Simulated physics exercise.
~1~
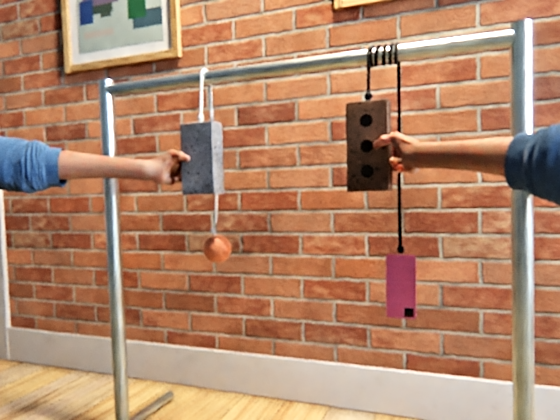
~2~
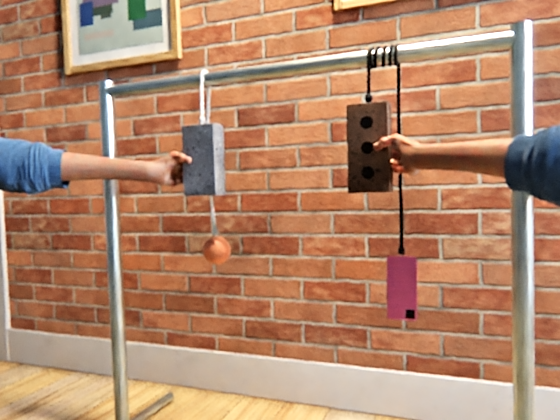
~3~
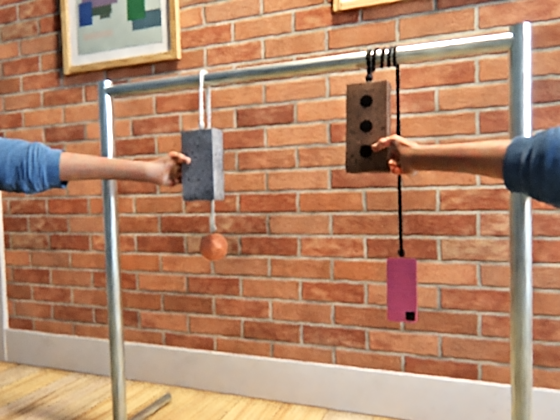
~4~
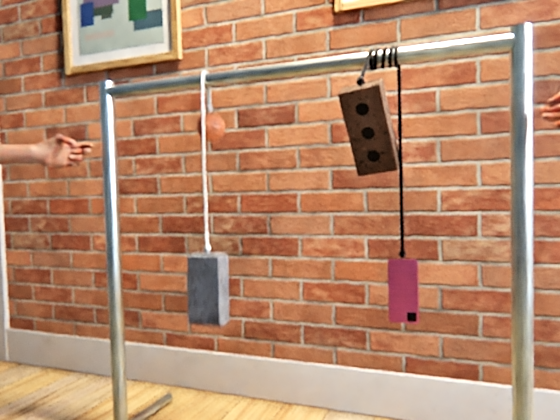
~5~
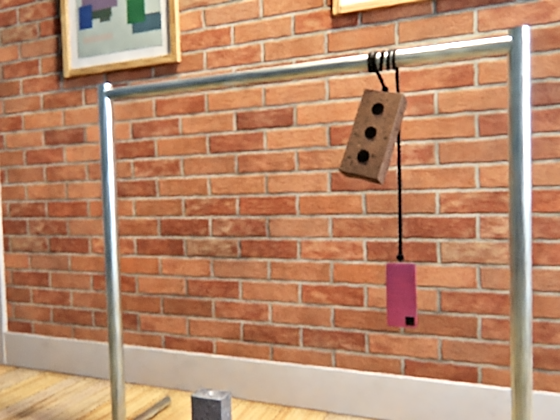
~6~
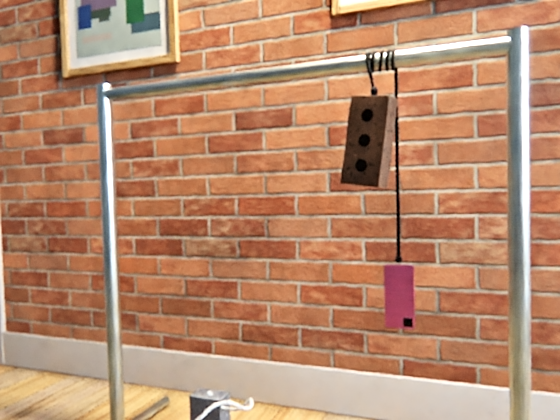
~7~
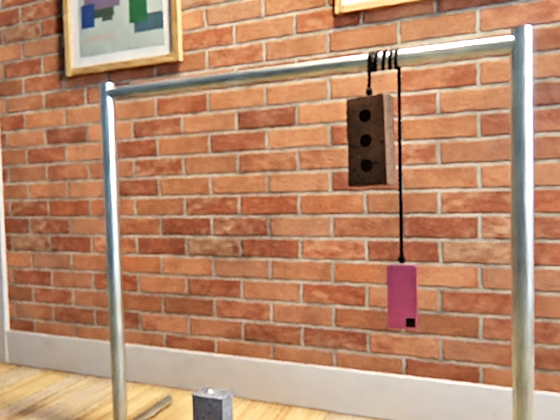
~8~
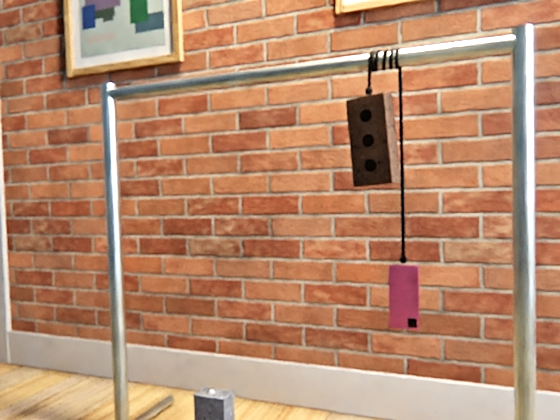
The footage shows two hands steadying a grey paver and a dark brick hung by cords over a metal rail, opposite an orange ball and a pink block. The hands let go; the paver drops to the floor as the ball rises, while the brick tilts, sways slightly and stays hanging.
